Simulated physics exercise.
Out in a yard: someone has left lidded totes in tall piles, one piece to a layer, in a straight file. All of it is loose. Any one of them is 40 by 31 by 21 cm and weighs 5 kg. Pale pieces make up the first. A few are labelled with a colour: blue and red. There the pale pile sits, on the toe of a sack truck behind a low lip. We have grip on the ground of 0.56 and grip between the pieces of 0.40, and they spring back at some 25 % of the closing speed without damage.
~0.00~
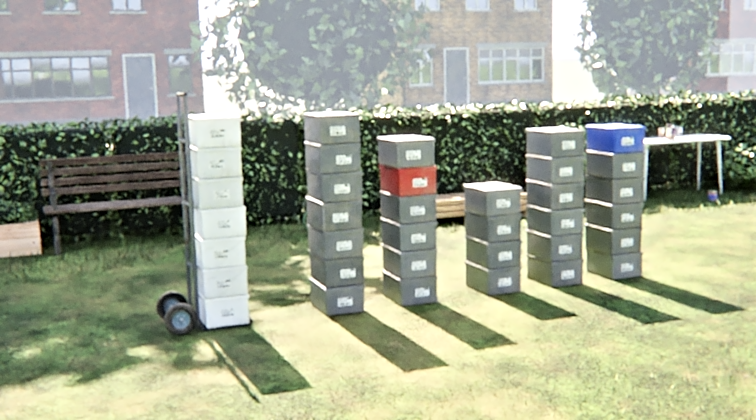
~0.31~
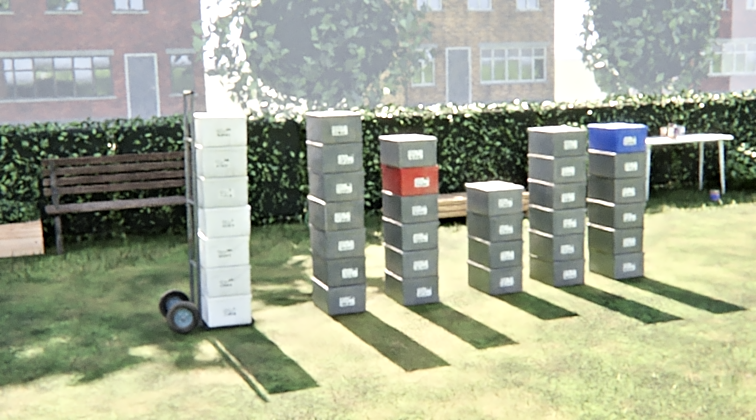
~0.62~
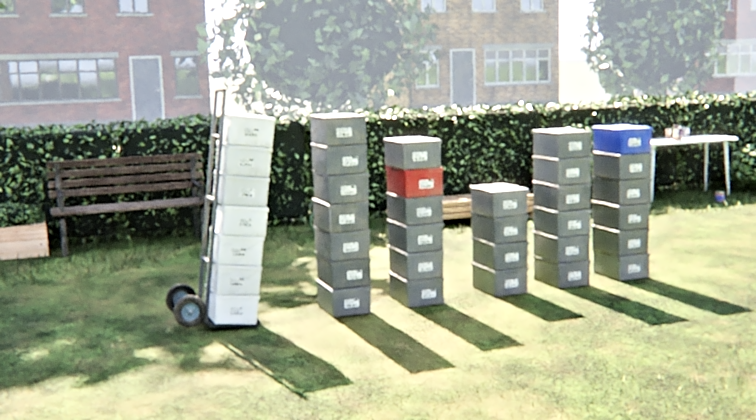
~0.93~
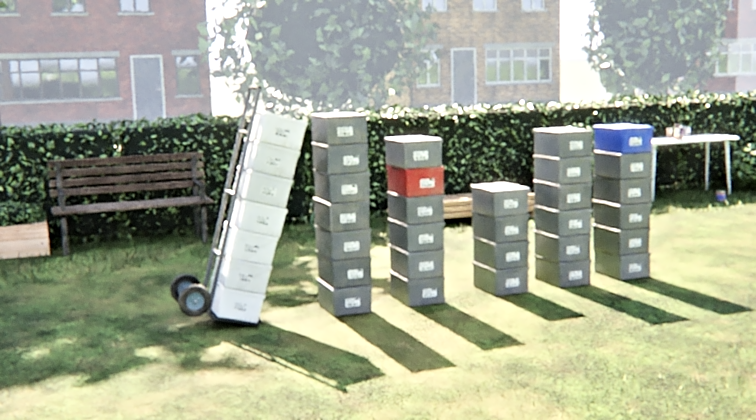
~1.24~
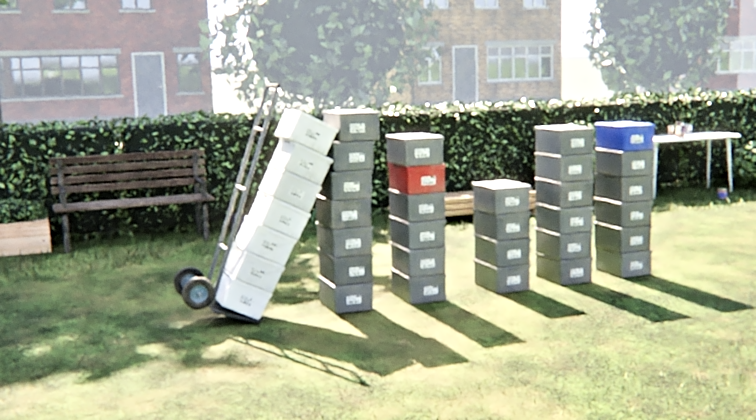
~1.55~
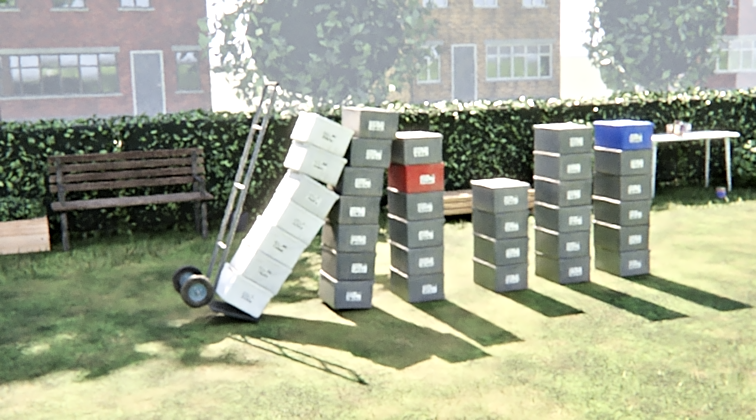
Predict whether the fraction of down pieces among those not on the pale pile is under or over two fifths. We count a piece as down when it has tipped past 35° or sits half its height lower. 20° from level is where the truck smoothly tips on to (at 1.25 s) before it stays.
Over.
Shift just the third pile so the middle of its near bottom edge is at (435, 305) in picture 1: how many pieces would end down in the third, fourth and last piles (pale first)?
Third 6; fourth 2; last 6.
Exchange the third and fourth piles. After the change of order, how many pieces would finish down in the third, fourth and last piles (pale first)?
Third 4, fourth 6, last 5.
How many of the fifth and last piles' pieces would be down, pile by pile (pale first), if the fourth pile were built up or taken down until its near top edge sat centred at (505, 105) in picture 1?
Down by pile: Fifth 6, last 5.
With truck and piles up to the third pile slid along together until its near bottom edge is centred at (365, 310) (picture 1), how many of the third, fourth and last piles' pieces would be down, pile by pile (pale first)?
The tally would be third 6, then fourth 3, then last 6.
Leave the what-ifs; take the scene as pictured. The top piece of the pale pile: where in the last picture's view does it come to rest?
(413, 218).
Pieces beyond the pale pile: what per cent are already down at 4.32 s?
90 %.
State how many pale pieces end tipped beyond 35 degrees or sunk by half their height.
7.
By 2.00 s, 7 of the pale pile down; none of the 29 other totes down, 11 disturbed; red tote moved 12 cm.
By 2.48 s, 7 of the pale pile down; 8 of the 29 other totes down; red tote tilted 29°, 8 cm lower.
By 3.58 s, 7 of the pale pile down; 14 of the 29 other totes down; red tote tilted 25°, 20 cm lower; blue tote tilted 15°.
By 4.32 s, 7 of the pale pile down; 26 of the 29 other totes down; blue tote on its side; red tote tilted 23°, 25 cm lower.
When it is over (5.6 s), 7 of the pale pile down; 26 of the 29 other totes down; blue tote upside down; red tote tilted 24°, 26 cm lower. That is 90 per cent. In pixels of the last frame, middles, red tote near (554, 197).
